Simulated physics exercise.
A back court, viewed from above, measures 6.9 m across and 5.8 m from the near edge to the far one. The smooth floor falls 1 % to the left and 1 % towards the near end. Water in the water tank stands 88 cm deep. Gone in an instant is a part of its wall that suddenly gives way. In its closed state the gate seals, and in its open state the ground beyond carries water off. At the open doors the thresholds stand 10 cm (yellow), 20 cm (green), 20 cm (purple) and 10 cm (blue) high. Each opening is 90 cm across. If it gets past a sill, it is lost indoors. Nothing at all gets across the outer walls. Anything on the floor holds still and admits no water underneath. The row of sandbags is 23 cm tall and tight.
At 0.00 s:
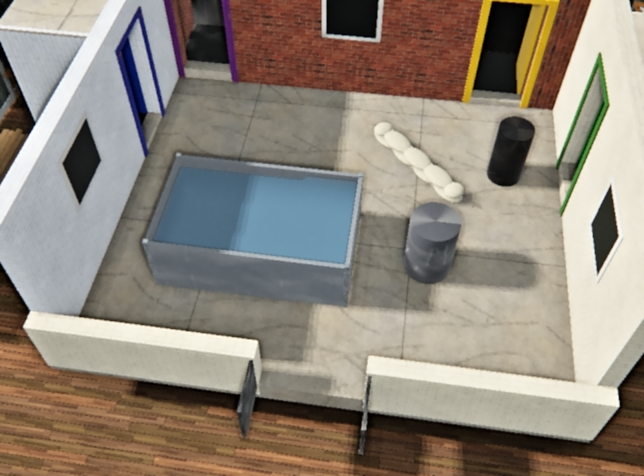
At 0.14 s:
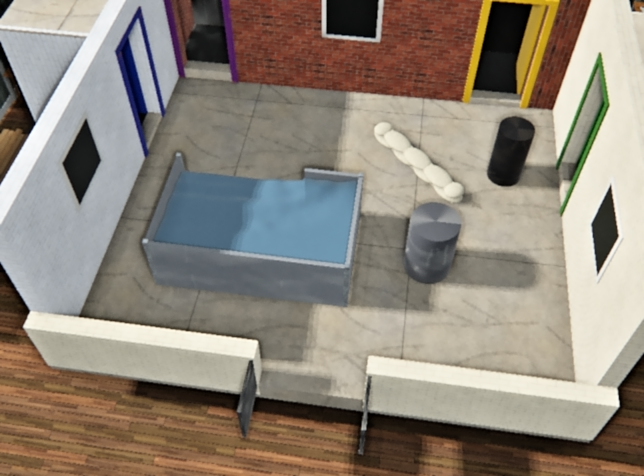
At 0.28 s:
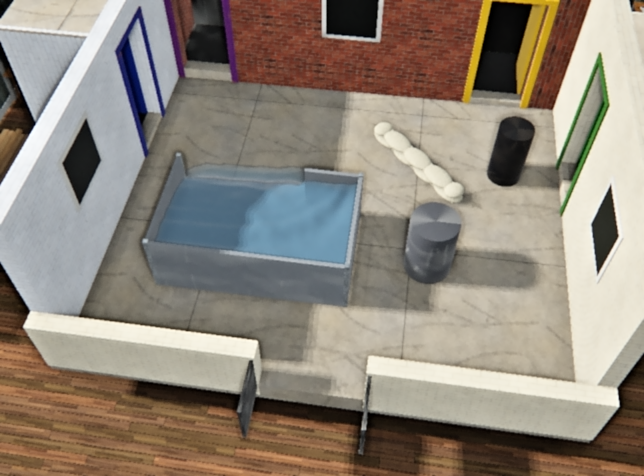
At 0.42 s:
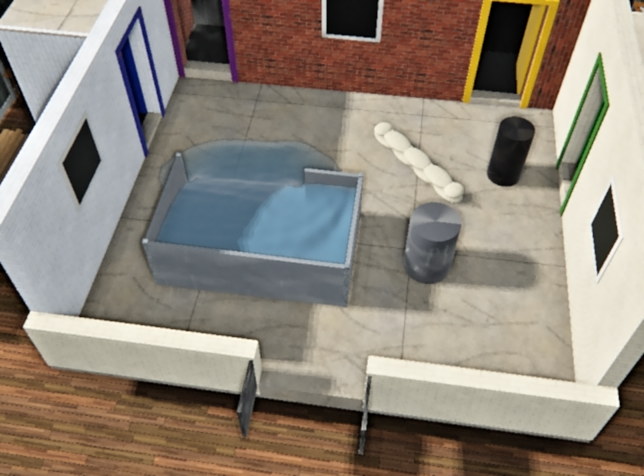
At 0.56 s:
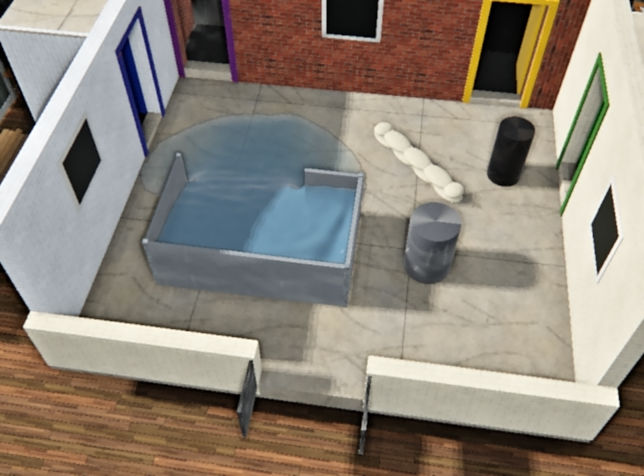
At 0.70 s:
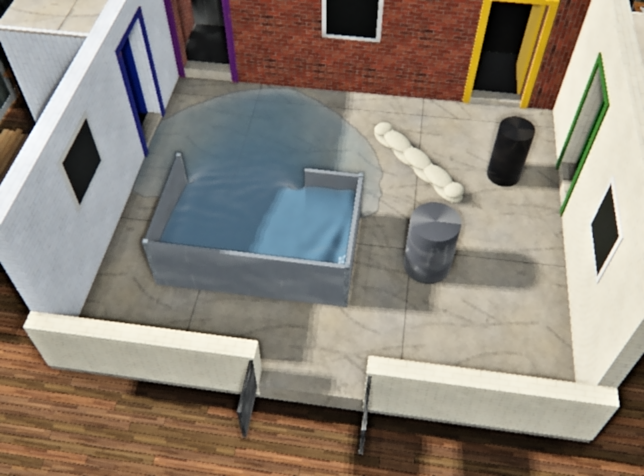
Water pours out through a gap in the tank's far wall and spreads across the floor.
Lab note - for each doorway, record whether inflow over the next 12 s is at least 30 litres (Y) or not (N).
At the end, at the yellow door the total will be lower than the limit, at the green door the total will be lower than the limit, at the purple door the total will be higher than the limit, at the blue door the total will be higher than the limit.
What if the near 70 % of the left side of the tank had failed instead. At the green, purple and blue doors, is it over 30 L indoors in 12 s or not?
Green short, purple beyond, blue short.
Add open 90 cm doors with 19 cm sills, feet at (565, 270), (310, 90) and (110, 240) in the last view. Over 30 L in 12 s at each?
Well, the first is on the low side, the second is on the high side, and the third is on the low side.
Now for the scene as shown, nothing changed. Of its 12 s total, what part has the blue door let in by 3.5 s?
Some 65 per cent by then.
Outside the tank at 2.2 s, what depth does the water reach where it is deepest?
It tops out at some 48 cm.
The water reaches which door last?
Green.
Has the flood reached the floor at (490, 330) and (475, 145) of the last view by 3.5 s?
Untouched, soaked.
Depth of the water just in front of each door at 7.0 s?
Depths in centimetres - yellow: 12, green: 8, purple: 11, blue: 13.
After 1.4 s water covers 30 % of the floor and is deepest (55 cm) near (177, 82); yellow door not reached, green door not reached, purple door 45 cm at the sill, 15 L in, blue door 19 cm at the sill, 5 L in.
After 2.2 s water covers 40 % of the floor and is deepest (48 cm) near (172, 95); yellow door 5 cm at the sill, 0 L in, green door not reached, purple door 48 cm at the sill, 156 L in, blue door 27 cm at the sill, 60 L in.
After 3.5 s water covers 55 % of the floor and is deepest (28 cm) near (149, 150); yellow door 6 cm at the sill, 0 L in, green door 12 cm at the sill, 0 L in, purple door 26 cm at the sill, 264 L in, blue door 27 cm at the sill, 202 L in.
After 7.0 s water covers 95 % of the floor and is deepest (22 cm) near (573, 384); yellow door 12 cm at the sill, 10 L in, green door 8 cm at the sill, 0 L in, purple door 11 cm at the sill, 273 L in, blue door 13 cm at the sill, 313 L in.
After 12.0 s water covers 95 % of the floor and is deepest (13 cm) near (93, 347); yellow door 4 cm at the sill, 12 L in, green door 4 cm at the sill, 0 L in, purple door 5 cm at the sill, 273 L in, blue door 7 cm at the sill, 321 L in.
